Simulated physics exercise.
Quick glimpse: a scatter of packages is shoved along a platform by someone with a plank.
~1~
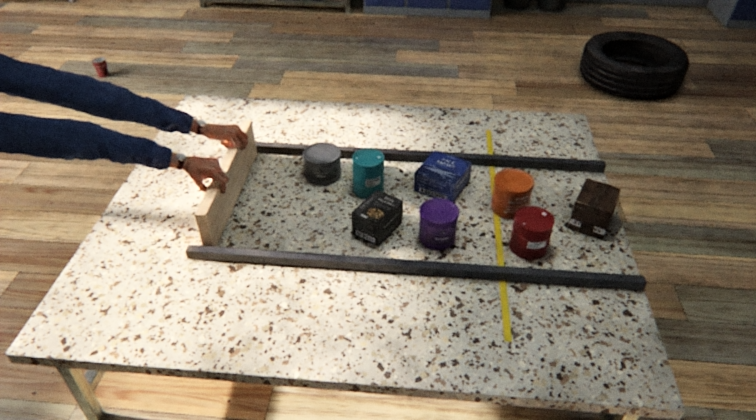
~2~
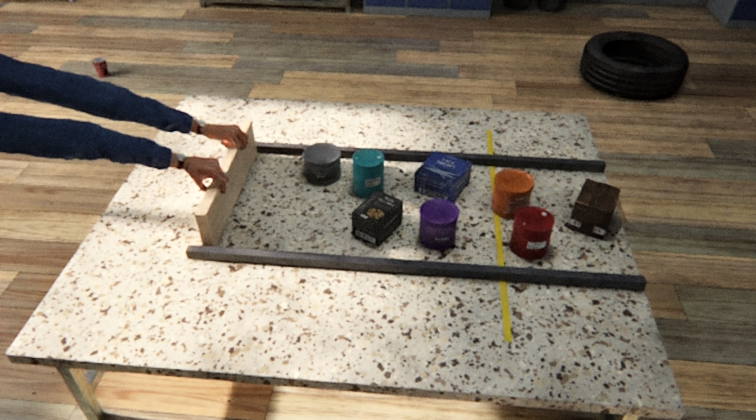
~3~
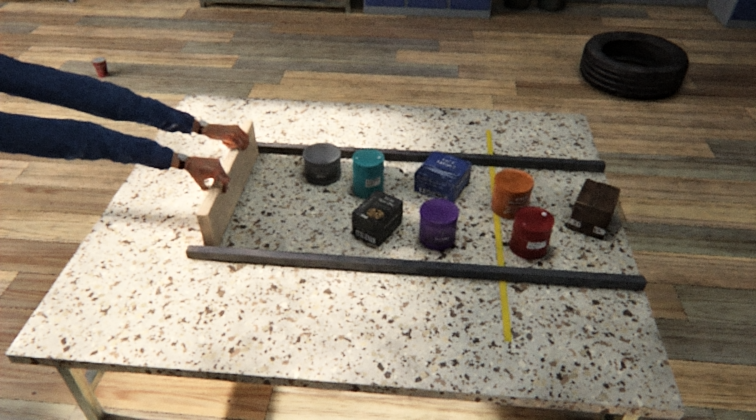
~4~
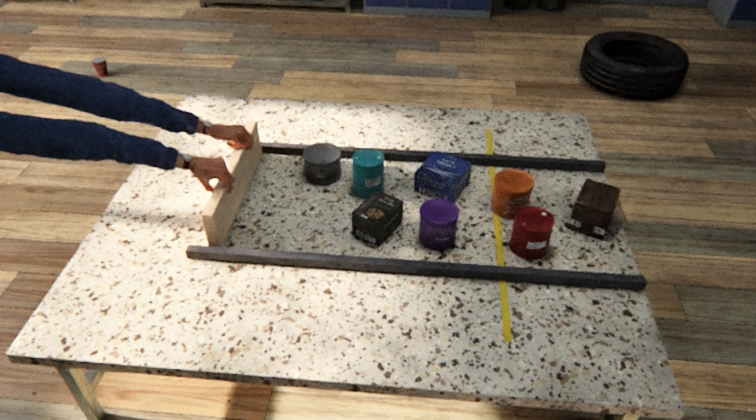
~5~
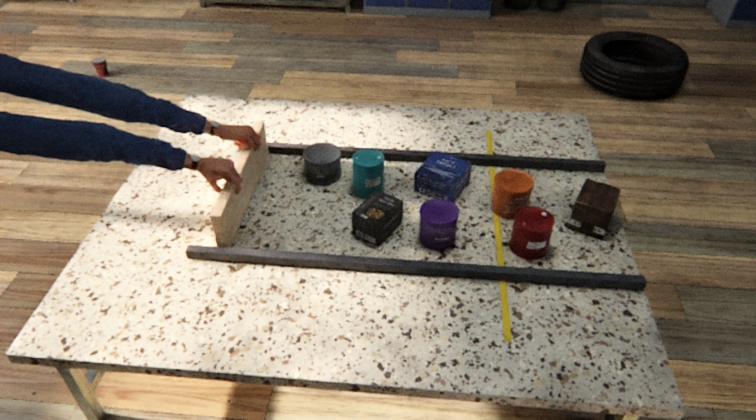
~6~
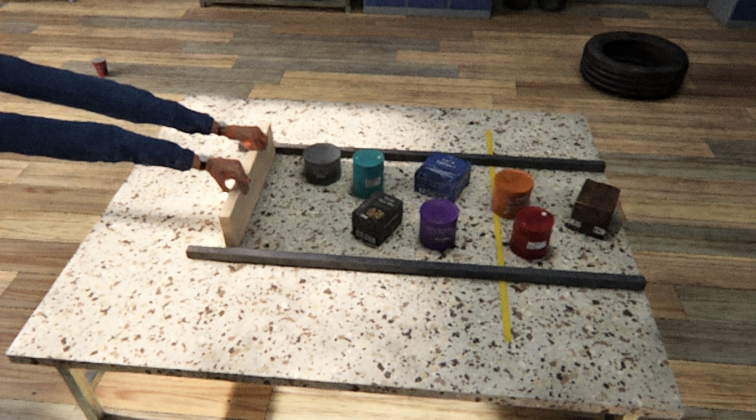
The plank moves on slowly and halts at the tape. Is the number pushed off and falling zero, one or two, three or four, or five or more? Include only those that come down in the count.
It is zero.
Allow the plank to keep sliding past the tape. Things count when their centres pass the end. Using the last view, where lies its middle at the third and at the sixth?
The middle sits near (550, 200) at the first moment and near (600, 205) at the second.
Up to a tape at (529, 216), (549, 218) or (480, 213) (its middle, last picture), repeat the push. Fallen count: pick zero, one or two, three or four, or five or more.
In the order of the places given: One or two; 1 or 2; no fall at all.
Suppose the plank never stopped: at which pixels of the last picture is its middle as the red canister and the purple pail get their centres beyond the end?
At (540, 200) for the red canister; at (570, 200) for the purple pail.
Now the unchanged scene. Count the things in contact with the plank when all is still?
It adds up to 3.
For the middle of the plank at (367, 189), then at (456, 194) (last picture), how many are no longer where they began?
The counts are 3 and 7.
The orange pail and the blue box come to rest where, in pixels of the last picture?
Around (575, 213), then around (550, 192).
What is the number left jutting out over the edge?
The number is 1.
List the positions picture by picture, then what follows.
The first frame shows brown box (594, 209); red canister (531, 233); orange pail (512, 194); plank (230, 181); tape (496, 214).
The second frame shows red canister (531, 233); turquoise canister (368, 174).
The third frame shows orange pail (512, 194); blue box (443, 176).
The fourth frame shows brown box (594, 209); purple pail (438, 224).
The fifth frame shows red canister (531, 233); black box (378, 218).
The sixth frame shows brown box (594, 209); red canister (531, 233); orange pail (512, 194); plank (251, 182); tape (496, 214).
Soon after, none off yet; brown box at rest near (594, 209); red canister at rest near (531, 233); orange pail at rest near (512, 194).
At rest, the number that fall off is zero.
